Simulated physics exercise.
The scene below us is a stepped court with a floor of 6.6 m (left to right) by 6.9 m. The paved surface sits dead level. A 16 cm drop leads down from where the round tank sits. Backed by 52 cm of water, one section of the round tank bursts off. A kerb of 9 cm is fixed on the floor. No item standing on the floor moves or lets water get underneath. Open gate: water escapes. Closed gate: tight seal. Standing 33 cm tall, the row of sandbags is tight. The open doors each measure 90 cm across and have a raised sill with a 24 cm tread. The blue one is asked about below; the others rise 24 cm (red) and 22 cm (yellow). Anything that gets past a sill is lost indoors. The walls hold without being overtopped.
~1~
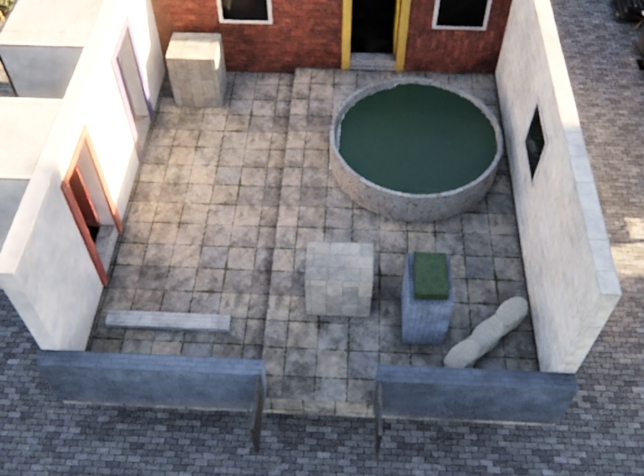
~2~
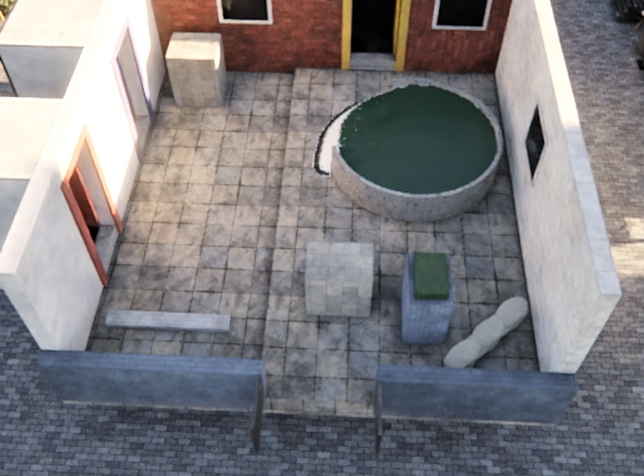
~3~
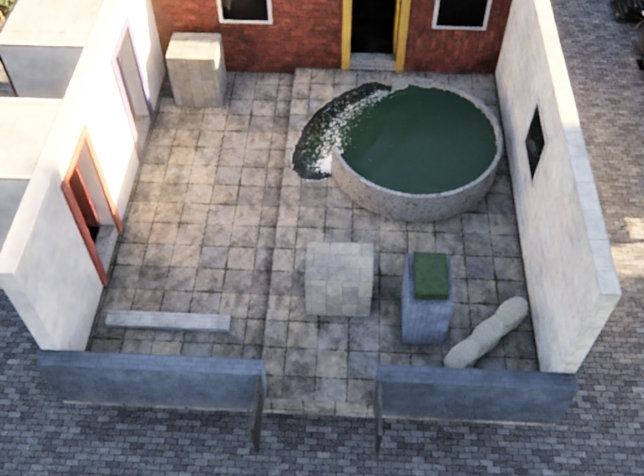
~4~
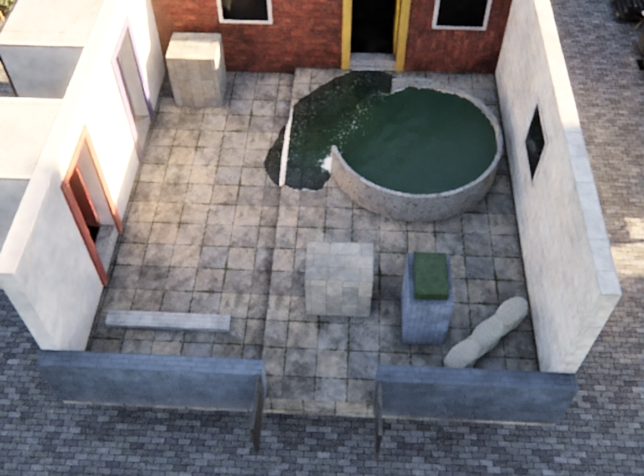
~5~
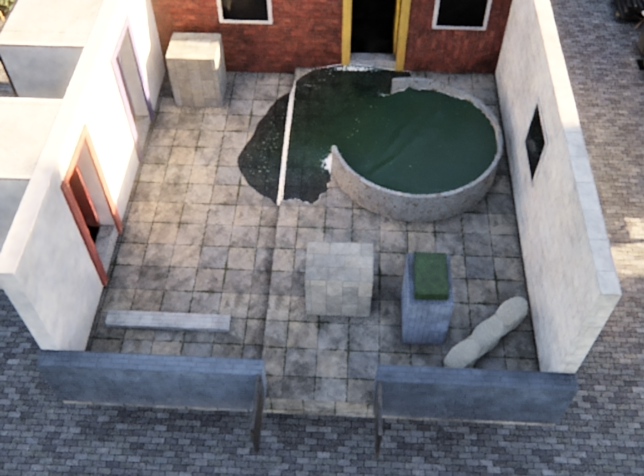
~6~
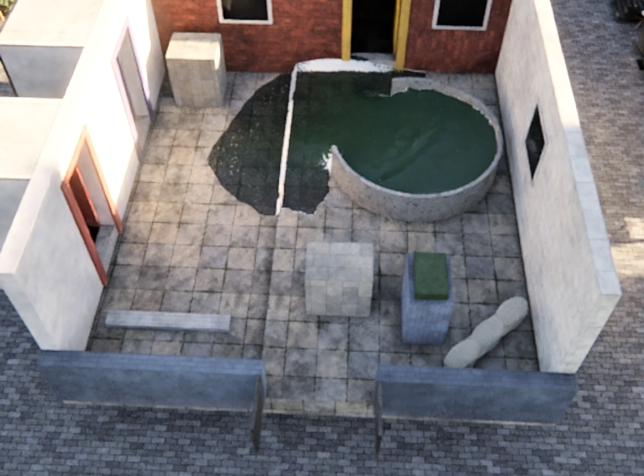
Dark green water bursts through the left side of a round stone tank in a walled, tiled courtyard, seen from high above by a still camera. A pale block, a blue-grey block with a green top and a lumpy pale object stand in front, with a red-framed door at left and a yellow-framed one behind. The water foams, then fans leftward across the paving and reaches the brick back wall.
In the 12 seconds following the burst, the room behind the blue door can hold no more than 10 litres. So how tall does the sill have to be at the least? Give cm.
It would have to be close to 27 cm high.
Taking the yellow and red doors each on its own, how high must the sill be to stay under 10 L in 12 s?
Some 18 cm for yellow, some 18 cm for red.
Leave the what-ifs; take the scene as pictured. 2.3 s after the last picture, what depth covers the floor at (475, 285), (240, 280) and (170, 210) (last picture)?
In order: Around 0, 0 and 3 cm.
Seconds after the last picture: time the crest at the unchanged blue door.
Peak time: About 2.0 s.
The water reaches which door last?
It's the red door.
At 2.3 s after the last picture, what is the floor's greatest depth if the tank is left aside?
About 46 cm at most.
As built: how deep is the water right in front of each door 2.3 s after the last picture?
Lab note, cm: Red 5; blue 31; yellow 13.
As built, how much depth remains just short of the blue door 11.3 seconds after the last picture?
About 15.5 cm.
Then, 0.7 s after the last picture water covers 35 % of the floor, deepest (26 cm) near (235, 85); 10 cm at the blue door, 0 litres in over its 17 cm sill.
Then, 2.3 s after the last picture water covers 40 % of the floor, deepest (46 cm) near (166, 71); 31 cm at the blue door, 24 litres in over its 17 cm sill.
Then, 11.3 s after the last picture water covers 75 % of the floor, deepest (20 cm) near (202, 109); 16 cm at the blue door, 72 litres in over its 17 cm sill.
At the blue door as built, the water peaked near 31 cm, 2.1 s after the last picture.
Run again over the same 12 s with other heights there, 25 litres in over 23 cm, 2 litres over 31 cm. The limit of 10 litres is kept from about 27 cm up.
